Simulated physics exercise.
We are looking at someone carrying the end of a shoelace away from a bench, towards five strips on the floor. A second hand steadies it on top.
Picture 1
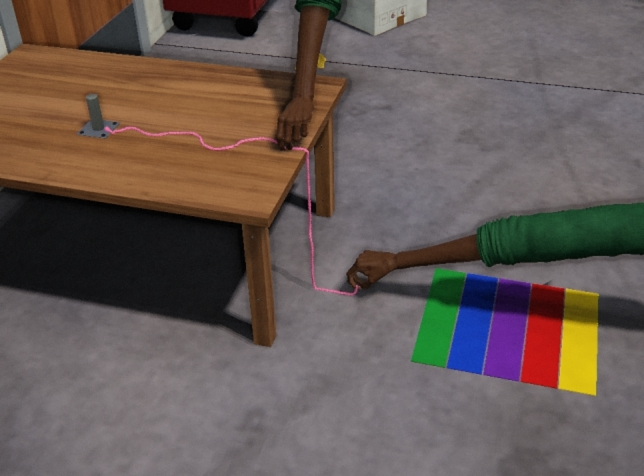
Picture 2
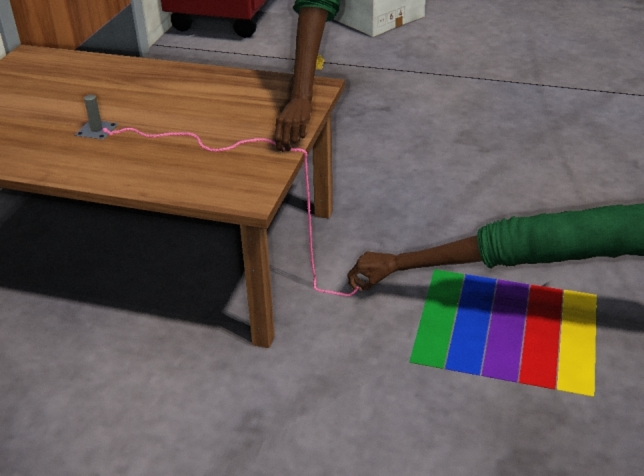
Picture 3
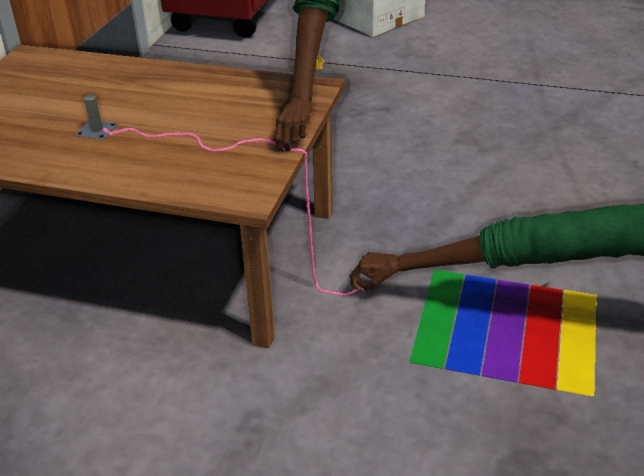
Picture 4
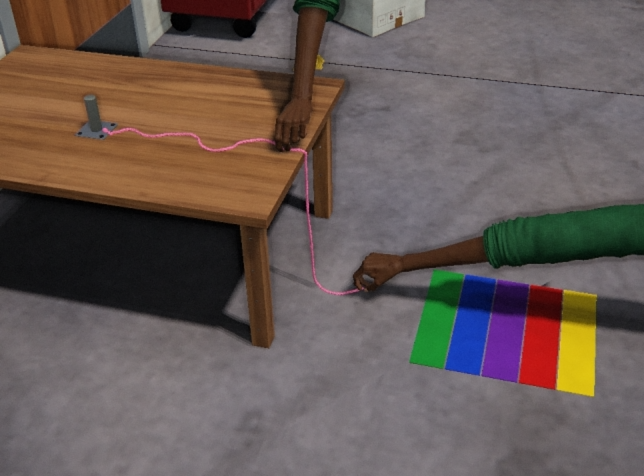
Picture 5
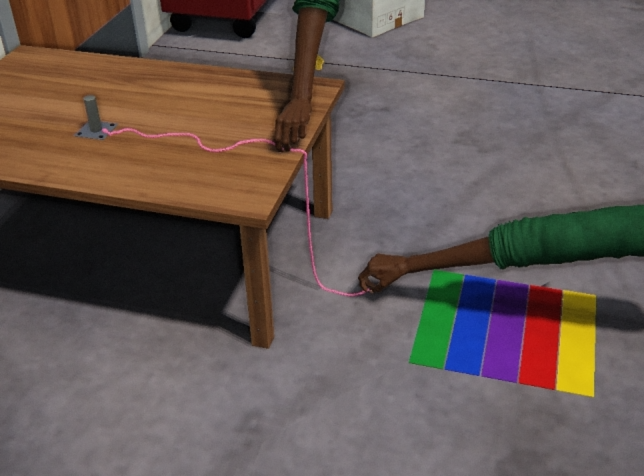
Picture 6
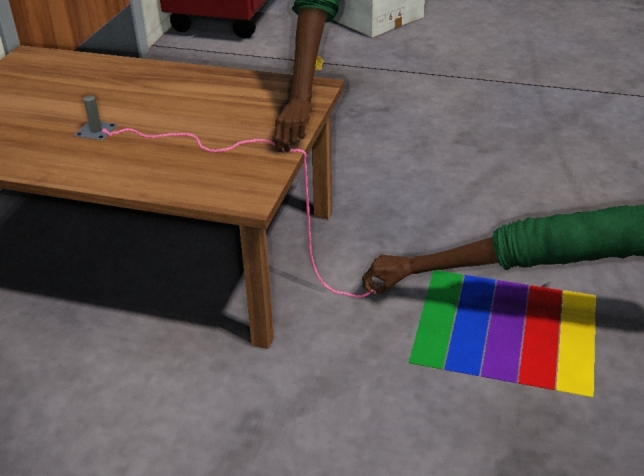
A hand slowly draws a pink string's end slightly right, toward colored strips on the floor.
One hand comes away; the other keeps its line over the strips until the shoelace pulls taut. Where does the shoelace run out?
The end stops over the purple strip.
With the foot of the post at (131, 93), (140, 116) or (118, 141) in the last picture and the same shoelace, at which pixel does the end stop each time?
Try by try, around (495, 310), (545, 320) and (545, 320).
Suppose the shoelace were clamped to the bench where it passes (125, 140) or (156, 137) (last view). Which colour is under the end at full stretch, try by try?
One after the other, purple; purple.
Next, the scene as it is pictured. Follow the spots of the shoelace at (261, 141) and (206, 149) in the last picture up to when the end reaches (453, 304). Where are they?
About (292, 152), and the other about (233, 145).
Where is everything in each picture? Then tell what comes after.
The first frame shows end (357, 286); green (432, 346); blue (468, 352); purple (504, 359); red (541, 365); yellow (578, 372).
The second frame shows end (358, 287); shoelace through (131, 129) (195, 136) (248, 141) (306, 162) (310, 223) (315, 276).
The third frame shows end (360, 288).
The fourth frame shows end (363, 288); shoelace through (130, 129) (195, 136) (248, 141) (306, 162) (309, 223) (315, 277).
The fifth frame shows end (369, 290).
The sixth frame shows end (372, 290); shoelace through (130, 130) (195, 137) (247, 142) (305, 162) (309, 223) (320, 279).
A little later, end near (453, 304); over green.
Next, end near (490, 310); over blue.
When it is tight, end near (511, 313); over purple. It gets as far as the purple strip.
